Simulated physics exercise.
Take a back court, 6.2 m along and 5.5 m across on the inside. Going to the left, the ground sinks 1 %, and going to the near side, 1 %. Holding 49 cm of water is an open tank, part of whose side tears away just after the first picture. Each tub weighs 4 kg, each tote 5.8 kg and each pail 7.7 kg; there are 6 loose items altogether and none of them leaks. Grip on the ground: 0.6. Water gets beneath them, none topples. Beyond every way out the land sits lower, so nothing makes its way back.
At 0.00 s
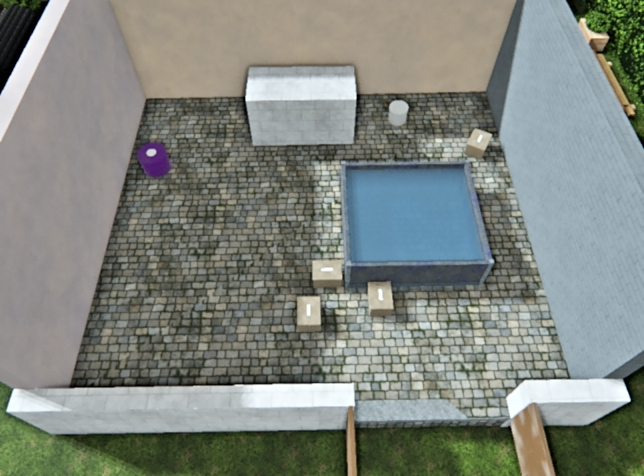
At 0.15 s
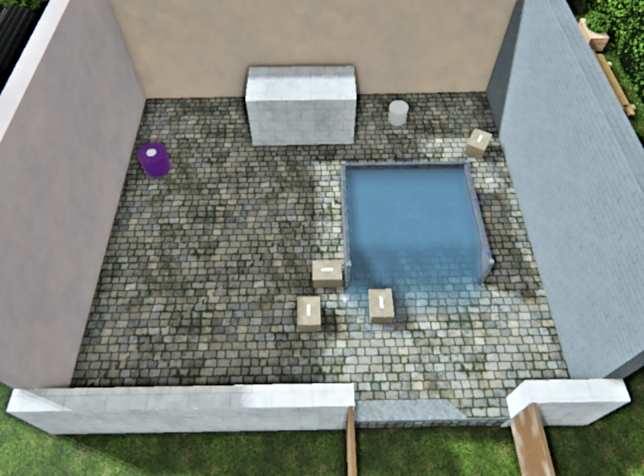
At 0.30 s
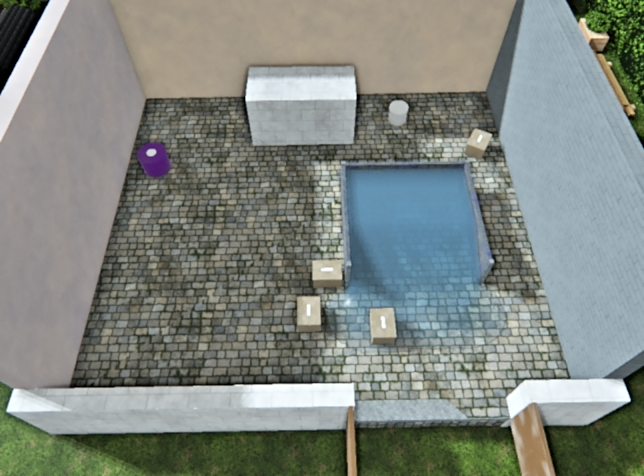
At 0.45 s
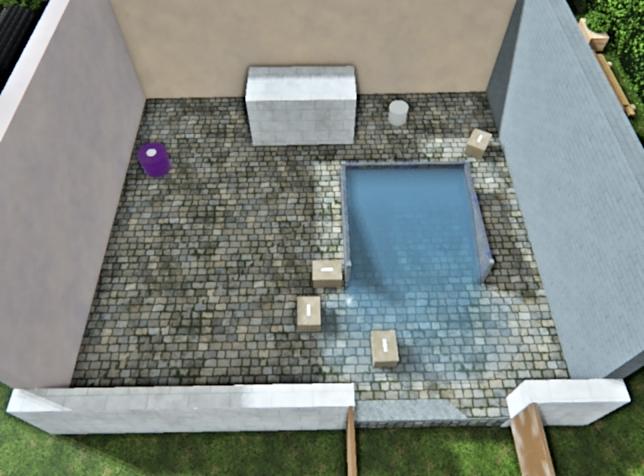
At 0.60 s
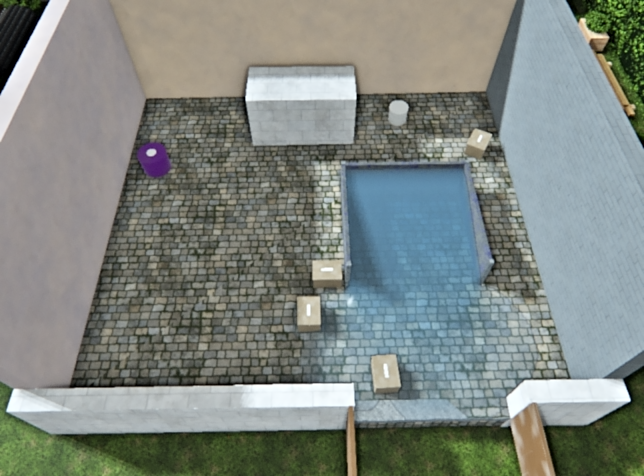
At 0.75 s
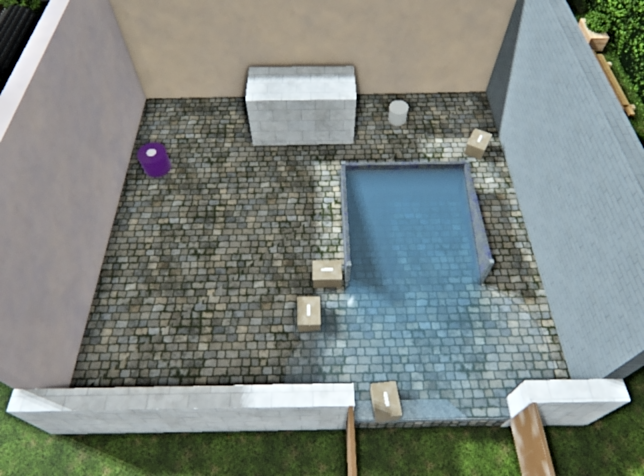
Water spreads from the near side of a square tank across the paved court toward the opening in the low front wall, and one beige box slides with it to that gap while the other objects stay put.
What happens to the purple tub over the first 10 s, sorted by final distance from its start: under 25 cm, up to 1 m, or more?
Expect it to remain essentially still.
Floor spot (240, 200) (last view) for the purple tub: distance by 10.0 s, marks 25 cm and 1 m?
Well, it rests almost unmoved.
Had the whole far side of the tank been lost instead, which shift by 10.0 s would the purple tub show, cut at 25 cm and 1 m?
The purple tub is swept away.
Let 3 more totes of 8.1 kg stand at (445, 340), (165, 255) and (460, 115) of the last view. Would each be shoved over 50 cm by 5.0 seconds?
Listed order gives above the limit, within the limit, within the limit.
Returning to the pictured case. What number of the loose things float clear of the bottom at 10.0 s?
0.
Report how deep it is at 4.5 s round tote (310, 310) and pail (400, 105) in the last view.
First about 1 cm, second about 0 cm.
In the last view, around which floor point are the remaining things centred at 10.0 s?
Around (336, 199).
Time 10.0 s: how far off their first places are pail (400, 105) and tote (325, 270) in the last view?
0 cm and 0 cm, respectively.
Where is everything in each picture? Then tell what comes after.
The purple tub at (152, 153), on the bottom; 3.2 m2 under water; 0 of 6 have shifted, in the first frame.
The purple tub at (152, 153) rests on the ground; 4.0 m2 under water; 1 of 6 have shifted, in the second frame.
The purple tub at (152, 153) rests on the ground; water covers 5.1 m2; 1 of 6 have shifted, in the third frame.
The purple tub at (152, 153), on the bottom; 6.3 m2 under water; 1 of 6 have shifted, in the fourth frame.
The purple tub at (152, 153), on the bottom; 7.7 m2 under water; 1 of 6 have shifted, in the fifth frame.
The purple tub at (152, 153), on the bottom; 8.3 m2 under water; 1 of 6 have shifted, in the sixth frame.
After 2.0 s the purple tub is near (152, 153), 0.0 m from its start, aground; 1 of 6 are out; 0 afloat.
After 4.5 s the purple tub is near (152, 153), 0.0 m from its start, aground; 1 of 6 are out; 0 afloat.
After 7.0 s the purple tub is near (152, 153), 0.0 m from its start, aground; 1 of 6 are out; 0 afloat.
After 10.0 s the purple tub is near (152, 153), 0.0 m from its start, aground; 1 of 6 are out; 0 afloat.
